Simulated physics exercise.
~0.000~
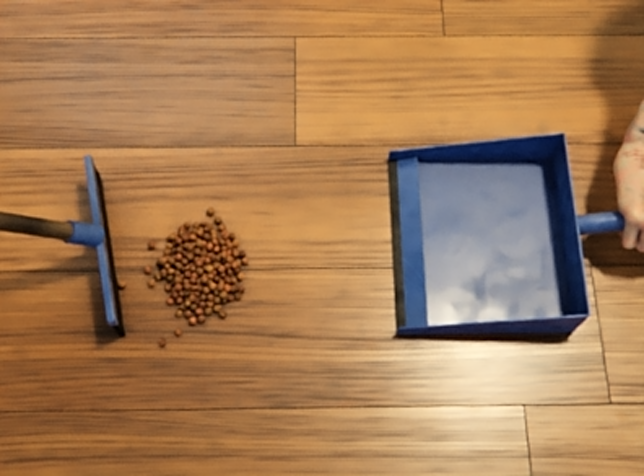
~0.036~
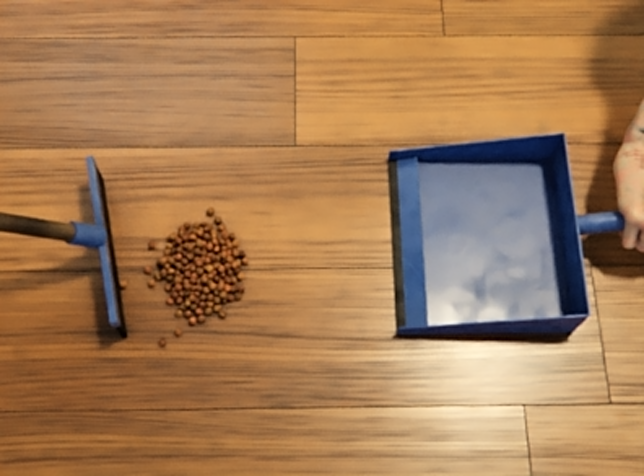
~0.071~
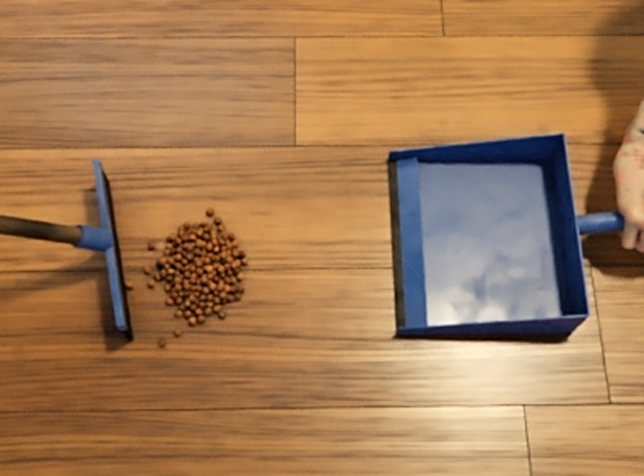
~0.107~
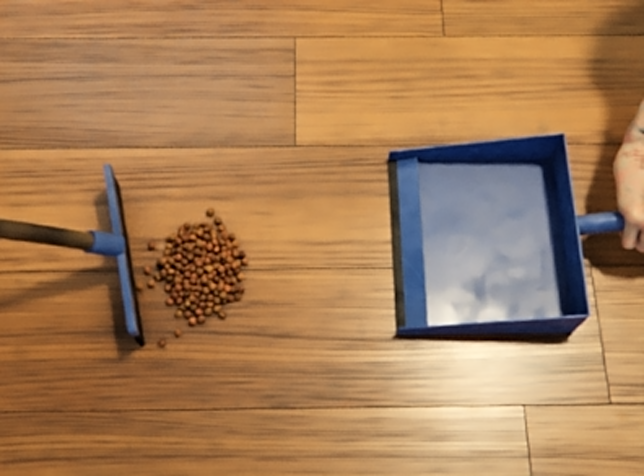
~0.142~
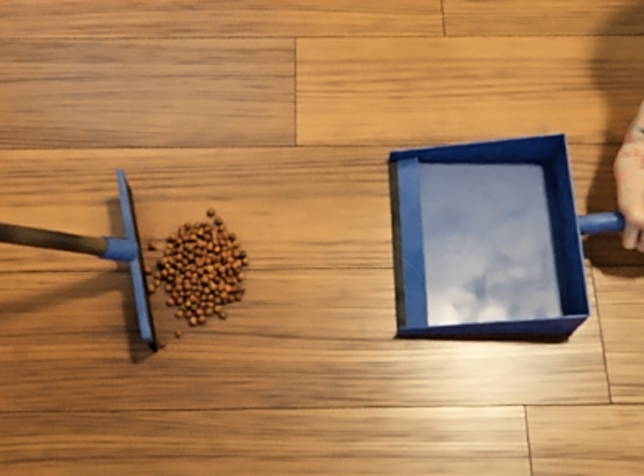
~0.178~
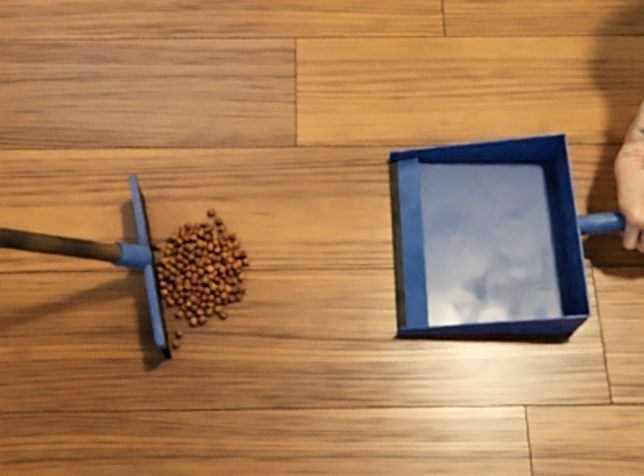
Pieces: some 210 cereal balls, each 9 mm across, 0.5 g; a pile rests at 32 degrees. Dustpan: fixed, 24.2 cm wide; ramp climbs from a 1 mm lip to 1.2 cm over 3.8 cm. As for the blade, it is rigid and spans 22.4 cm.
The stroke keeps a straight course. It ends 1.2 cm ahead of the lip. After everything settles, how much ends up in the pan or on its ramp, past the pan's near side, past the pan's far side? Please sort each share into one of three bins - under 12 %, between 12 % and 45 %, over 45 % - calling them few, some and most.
In the pan or on its ramp: Few. Past the pan's near side: Some. Past the pan's far side: Few.
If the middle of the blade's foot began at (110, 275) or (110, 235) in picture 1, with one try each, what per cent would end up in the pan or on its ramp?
Close to 0 in a hundred, then close to 0 in a hundred.
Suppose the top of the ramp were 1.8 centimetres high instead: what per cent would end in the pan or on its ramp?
In that case roughly 0 percent.
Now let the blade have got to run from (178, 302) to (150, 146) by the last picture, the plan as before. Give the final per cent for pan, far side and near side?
You'd see pan at 30, far at 10 and near at 5.
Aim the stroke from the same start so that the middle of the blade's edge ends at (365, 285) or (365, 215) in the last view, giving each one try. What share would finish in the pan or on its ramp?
About 20 and 30 per cent.
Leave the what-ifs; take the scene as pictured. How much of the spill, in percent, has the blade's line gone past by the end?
Estimate: Near 40 %.
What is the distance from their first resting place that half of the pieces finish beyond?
I'd say near 20 cm.
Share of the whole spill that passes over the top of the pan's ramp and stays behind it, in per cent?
It comes to some 0 per cent.
Then, at 0.47 s, middle of the blade 17 cm from the lip; 0 % over the lip, far side 0 %, near side 10 %.
After 0.67 s, middle of the blade 8 cm from the lip; 0 % over the lip, far side 0 %, near side 15 %.
After 0.98 s, middle of the blade 4 cm from the lip; 0 % over the lip, far side 0 %, near side 20 %.
In the end, at 1.3 s, pan 0 %, near side 20 %, far side 0 %, in front of the lip or behind the blade 80 %.
